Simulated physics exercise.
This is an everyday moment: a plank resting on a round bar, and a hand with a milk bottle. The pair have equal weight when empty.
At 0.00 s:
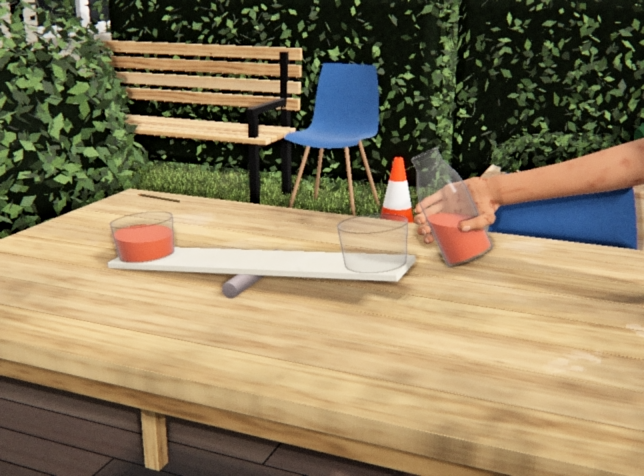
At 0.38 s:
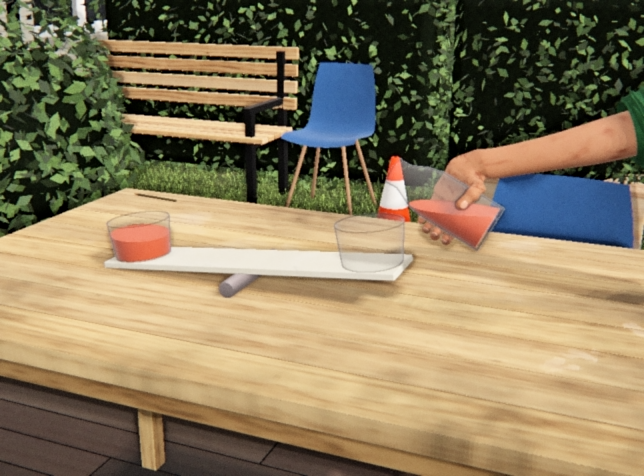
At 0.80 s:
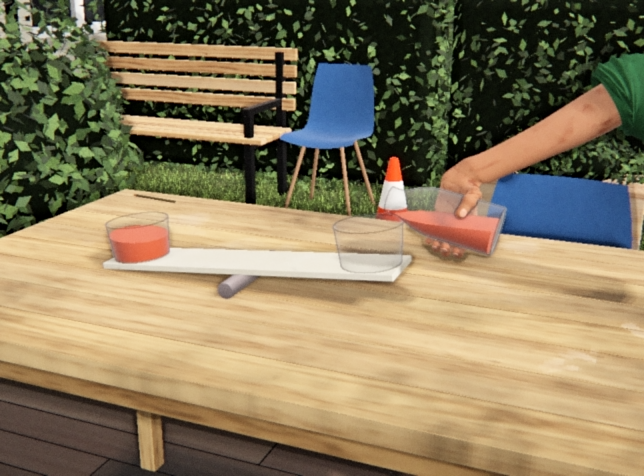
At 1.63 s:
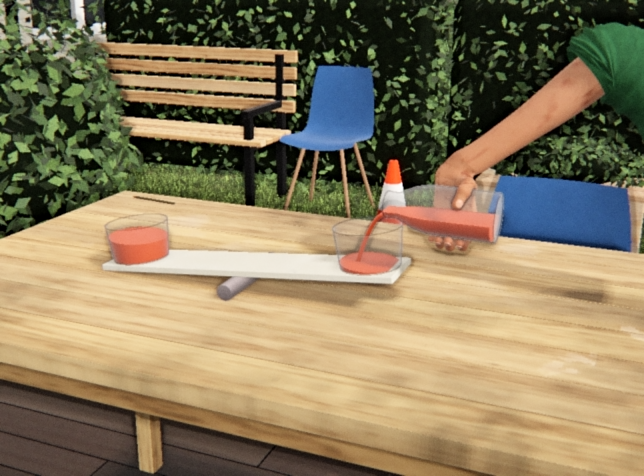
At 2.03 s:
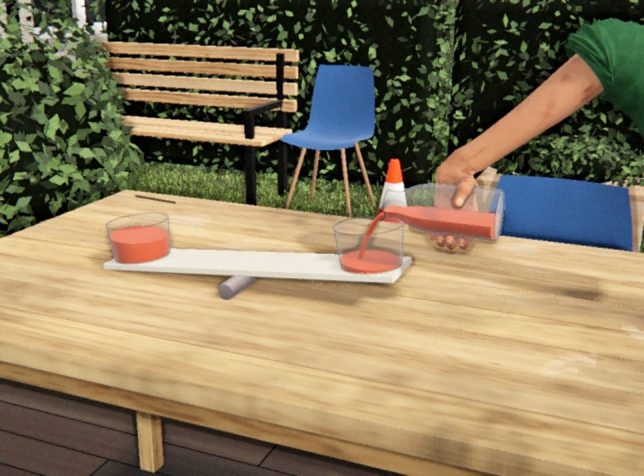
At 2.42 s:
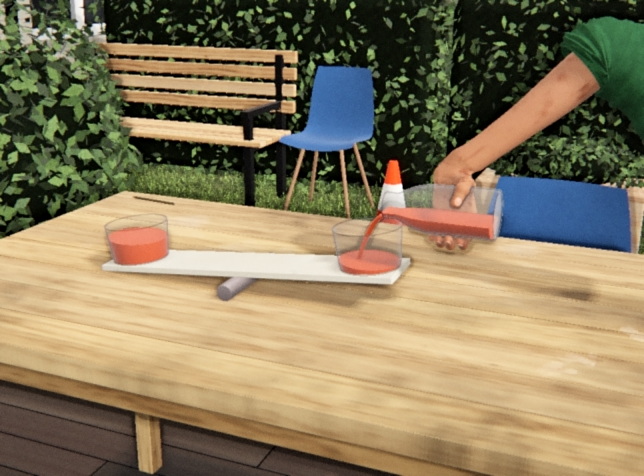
On a wooden garden table, a hand tilted a bottle of red juice over the empty right tub on a plank resting across a round bar, then poured some in while the plank stayed still.
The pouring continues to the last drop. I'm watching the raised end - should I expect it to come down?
No, it should stay up.
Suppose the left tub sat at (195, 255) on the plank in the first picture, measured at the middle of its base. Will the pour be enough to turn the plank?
Tilts over.
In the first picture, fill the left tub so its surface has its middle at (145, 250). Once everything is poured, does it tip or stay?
Once the pour is done, it reverses its tilt.
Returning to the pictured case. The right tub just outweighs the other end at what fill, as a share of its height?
It comes to about 55 in a hundred.
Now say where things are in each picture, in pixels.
In the first frame, the milk bottle is picked up; milk bottle (447, 204) tipped 25° with all of its load; right tub (374, 242) empty, raised; left tub (144, 236) about half full, on the low side.
In the second frame, the milk bottle leans over the right tub; round bar (229, 288); right tub (371, 242) empty.
In the third frame, the milk bottle leans over the right tub; milk bottle (441, 215) tipped 80° with all of its load; right tub (370, 242) empty.
In the fourth frame, the tomato juice is flowing; round bar (227, 291); right tub nearly empty, surface at (370, 263); left tub about half full, surface at (139, 236).
In the fifth frame, the tomato juice is flowing; milk bottle (440, 209) tipped 90° with about three quarters of its load; right tub (370, 244) nearly empty.
In the sixth frame, the tomato juice is flowing; round bar (226, 292); right tub nearly empty, surface at (370, 260); left tub about half full, surface at (138, 237).
By 4.3 s, the right tub is about a quarter full; the plank leans as before.
By 5.8 s, the right tub is about a third full; the plank leans as before.
By 7.7 s, the right tub is about half full; the plank leans as before.
